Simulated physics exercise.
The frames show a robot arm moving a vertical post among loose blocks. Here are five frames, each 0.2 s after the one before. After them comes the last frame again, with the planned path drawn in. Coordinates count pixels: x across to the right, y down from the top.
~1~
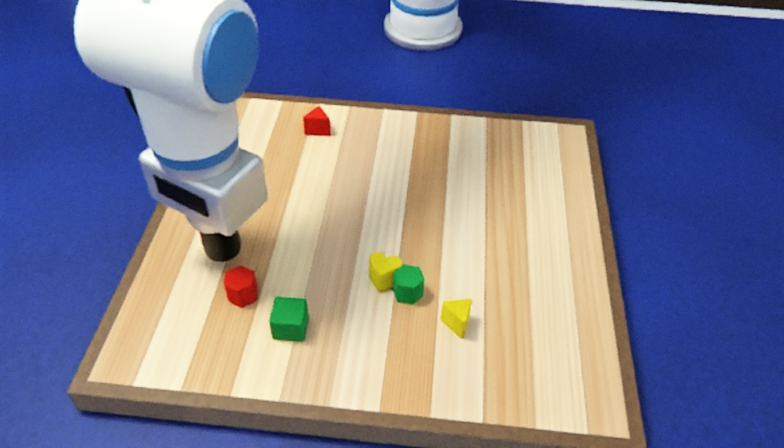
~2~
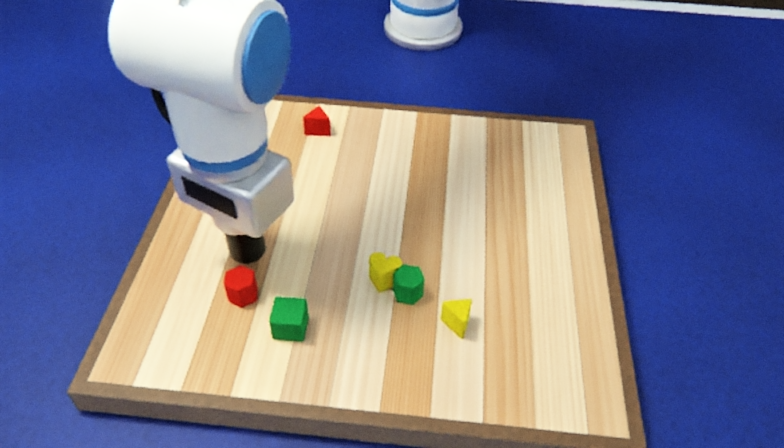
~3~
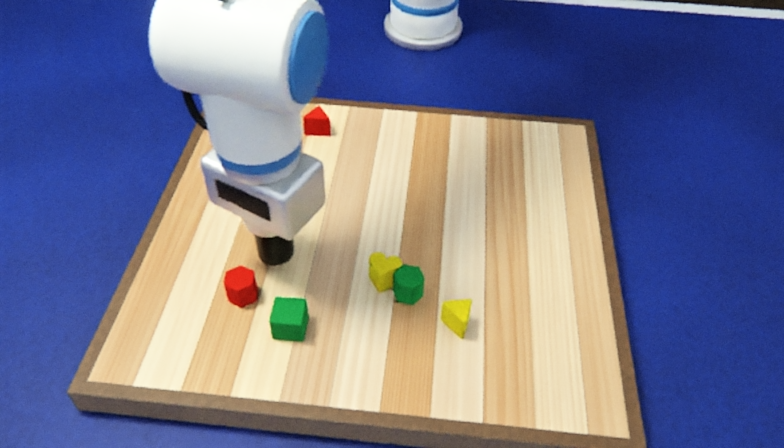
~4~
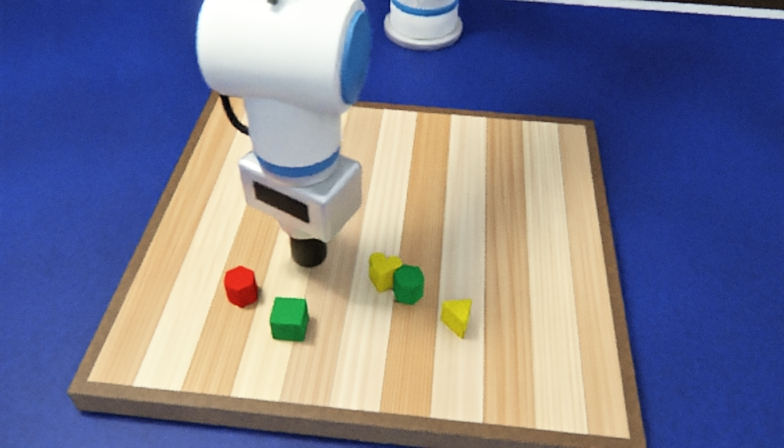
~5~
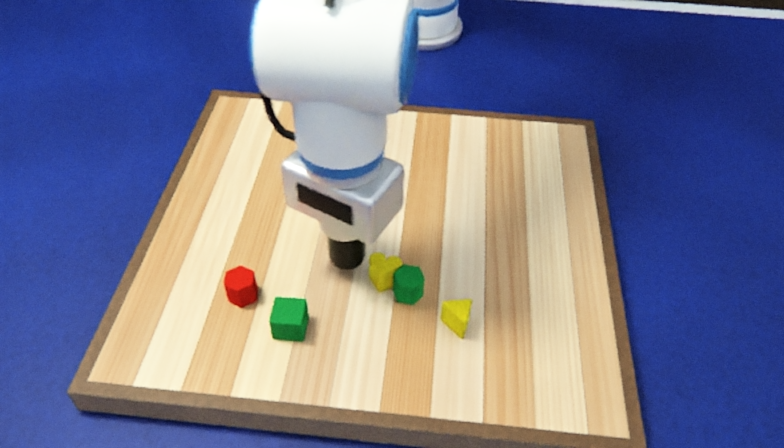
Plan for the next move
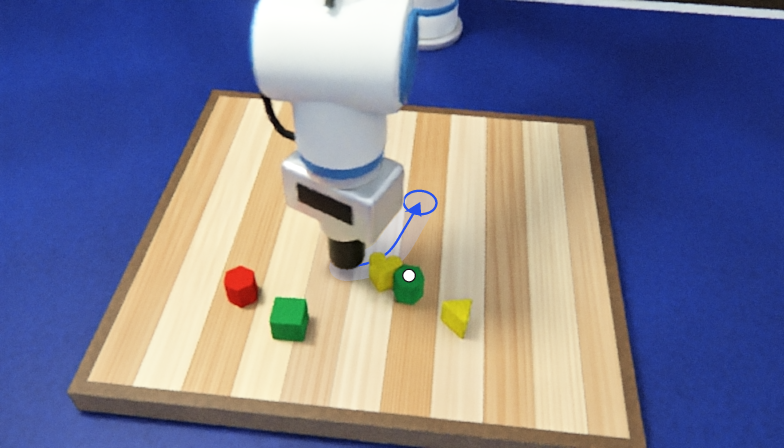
A white robot arm with a black post at its lower end slid steadily to the right across a striped wooden board, passing behind the red and green blocks, while the scattered blocks stayed still.
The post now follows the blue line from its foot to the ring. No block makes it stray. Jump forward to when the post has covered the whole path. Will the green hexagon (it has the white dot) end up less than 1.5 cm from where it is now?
I'd say yes.
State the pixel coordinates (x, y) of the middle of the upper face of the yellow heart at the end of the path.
Pixel (406, 259).
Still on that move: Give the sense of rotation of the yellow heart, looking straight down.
Clockwise from above.
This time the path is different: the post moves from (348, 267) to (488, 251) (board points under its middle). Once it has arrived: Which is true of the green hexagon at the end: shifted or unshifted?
Shifted out of place.
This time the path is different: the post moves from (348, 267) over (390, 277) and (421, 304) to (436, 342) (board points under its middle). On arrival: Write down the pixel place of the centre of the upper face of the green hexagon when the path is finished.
It will likely be found at (473, 329).
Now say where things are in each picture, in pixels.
Post tip (223, 250); block tops, green square piece (288, 310); yellow heart (385, 262); green hexagon (409, 276), in the first frame.
Post (248, 251); blocks unchanged, in the second frame.
Post (277, 253); blocks unchanged, in the third frame.
Post (310, 255); blocks unchanged, in the fourth frame.
Post (347, 257); green square piece (288, 310); yellow heart (385, 262); green hexagon (409, 276), in the fifth frame.
Path on the board, from (348, 267) by way of (385, 254) and (405, 228) to (420, 202); the dot is on the green hexagon.
On the path given first. One third of the way, post (386, 244); yellow heart (406, 259), turned 40° clockwise; green hexagon (418, 281), turned 25° clockwise.
Two thirds of the way, post (405, 218); yellow heart (406, 259), turned 40° clockwise; green hexagon (418, 281), turned 25° clockwise.
At the end, post (421, 192); green square piece in place; yellow heart (406, 259), turned 40° clockwise; green hexagon (418, 281), turned 25° clockwise.
